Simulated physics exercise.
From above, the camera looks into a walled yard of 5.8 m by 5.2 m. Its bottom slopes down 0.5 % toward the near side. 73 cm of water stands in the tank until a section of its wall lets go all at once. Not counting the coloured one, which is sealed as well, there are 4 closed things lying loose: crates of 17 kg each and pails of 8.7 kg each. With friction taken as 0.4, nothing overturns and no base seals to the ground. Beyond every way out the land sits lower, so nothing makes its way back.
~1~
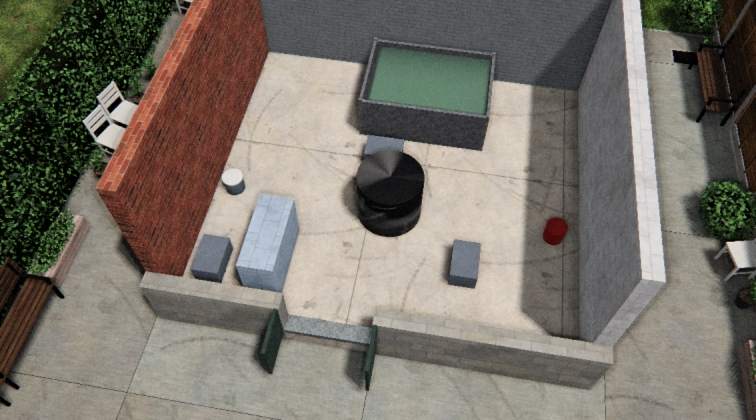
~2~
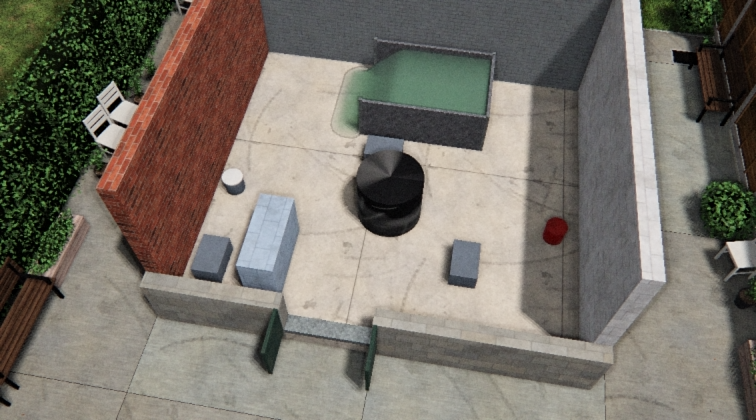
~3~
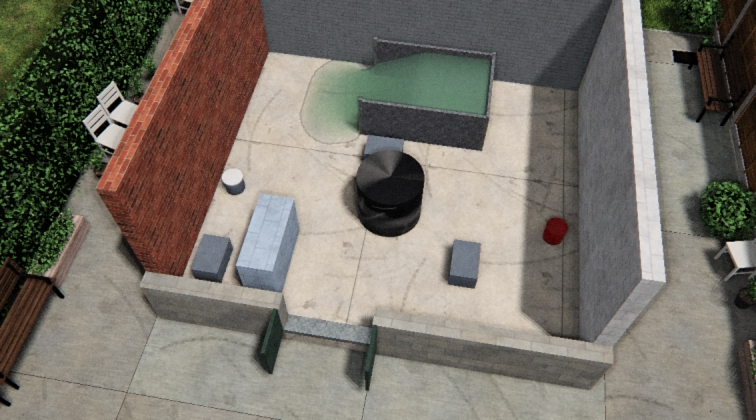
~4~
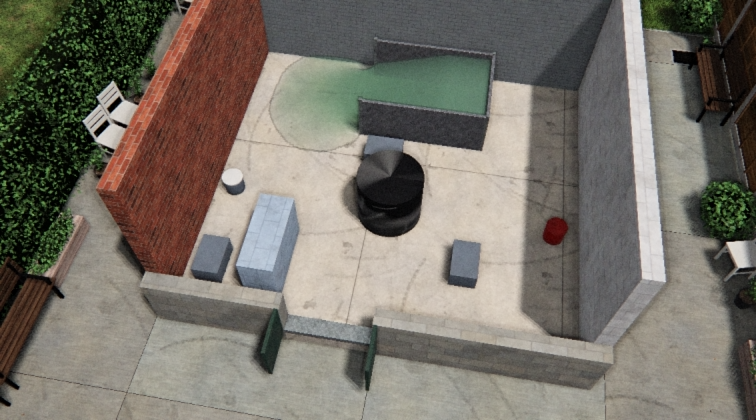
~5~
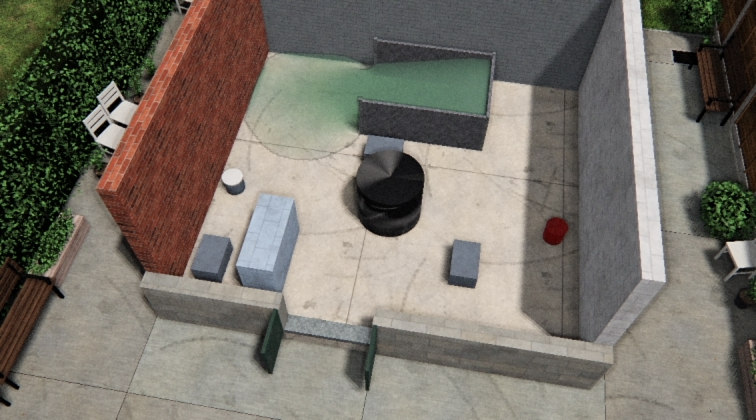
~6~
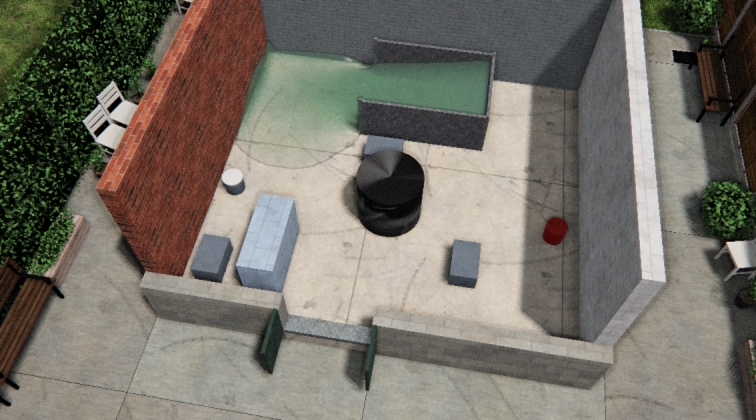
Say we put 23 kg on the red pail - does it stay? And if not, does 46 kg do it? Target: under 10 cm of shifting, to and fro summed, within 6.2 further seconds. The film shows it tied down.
I reckon it stays put even when lighter.
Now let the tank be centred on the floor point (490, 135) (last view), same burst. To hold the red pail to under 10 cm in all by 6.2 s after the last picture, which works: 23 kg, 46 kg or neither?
Then the lower weight is enough.
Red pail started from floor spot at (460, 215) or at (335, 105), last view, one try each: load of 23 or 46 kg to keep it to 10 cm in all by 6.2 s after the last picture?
In that order: The lighter suffices; both fail.
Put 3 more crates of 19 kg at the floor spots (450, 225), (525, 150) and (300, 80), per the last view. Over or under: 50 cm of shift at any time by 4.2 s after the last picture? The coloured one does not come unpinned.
Taking them one by one: Below the mark; below the mark; above the mark.
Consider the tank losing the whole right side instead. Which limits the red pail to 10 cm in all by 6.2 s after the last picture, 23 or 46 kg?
In that case neither load is enough.
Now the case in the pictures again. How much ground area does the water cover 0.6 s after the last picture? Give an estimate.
About 9.0 m2.
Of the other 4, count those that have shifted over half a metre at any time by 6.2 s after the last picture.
2 in all.
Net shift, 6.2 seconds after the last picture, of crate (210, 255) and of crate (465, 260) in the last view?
Taking them in order, that's 150 centimetres and 0 centimetres.
Then, 0.6 s after the last picture the red pail would be 0 cm from its start with 23 kg and 0 cm from its start with 46 kg; 0 cm of water round it then.
Then, 2.3 s after the last picture the red pail would be 0 cm from its start with 23 kg and 0 cm from its start with 46 kg; 0 cm of water round it then.
Then, 4.2 s after the last picture the red pail would be 0 cm from its start with 23 kg and 0 cm from its start with 46 kg; 0 cm of water round it then.
Then, 6.2 s after the last picture the red pail would be 0 cm from its start with 23 kg and 0 cm from its start with 46 kg; 6 cm of water round it then.
